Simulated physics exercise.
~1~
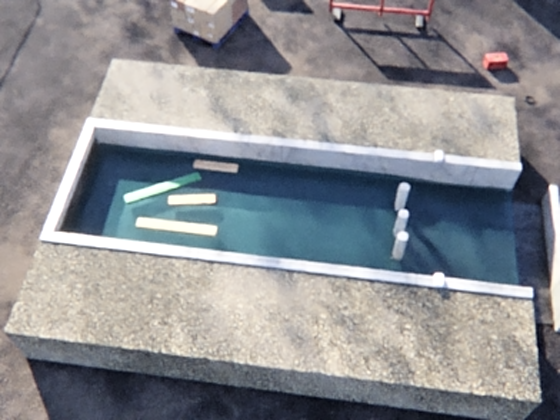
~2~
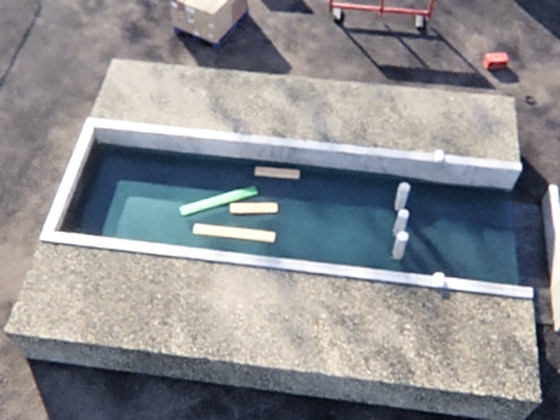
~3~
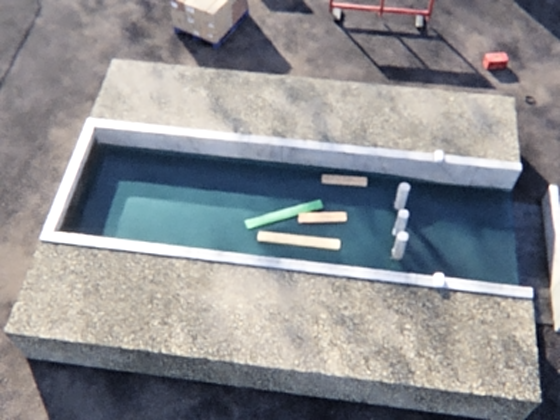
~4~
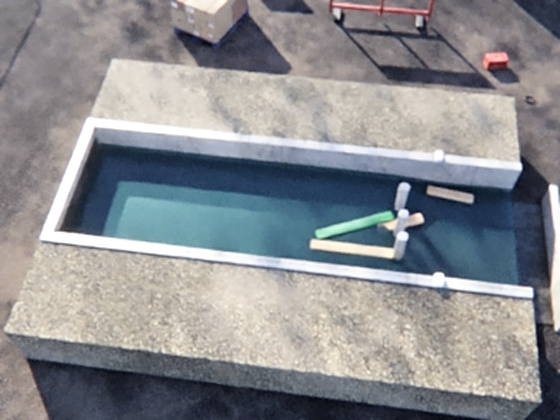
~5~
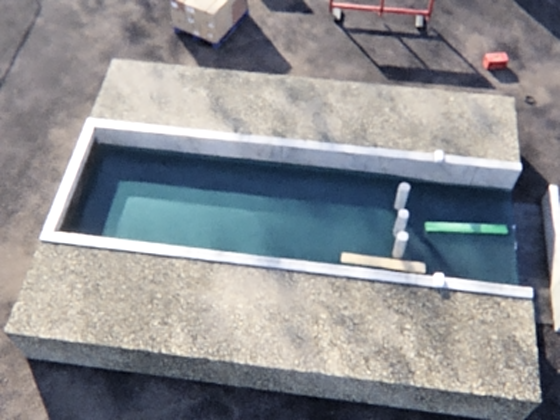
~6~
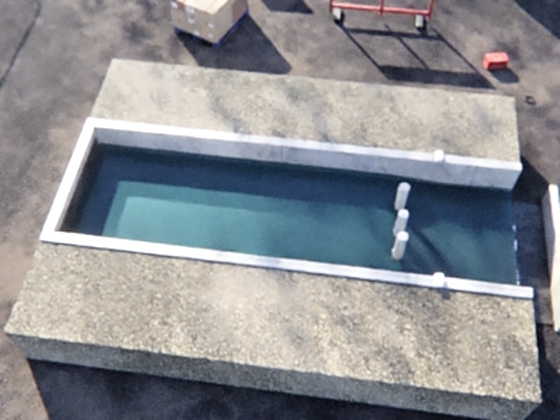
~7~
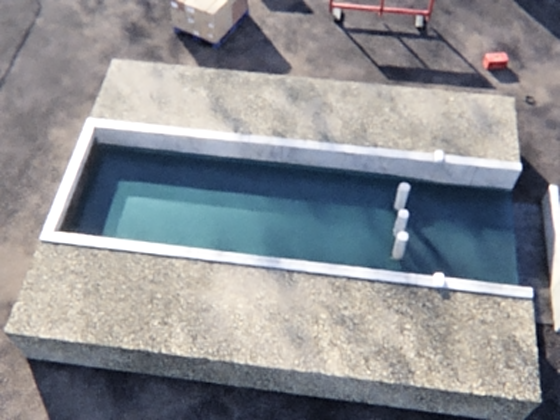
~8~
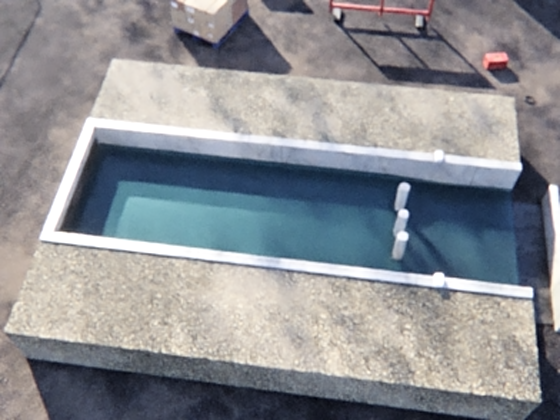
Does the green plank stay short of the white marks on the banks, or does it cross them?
The green plank crosses the white marks, slipping by the posts and floating on to the right until it is out of sight.
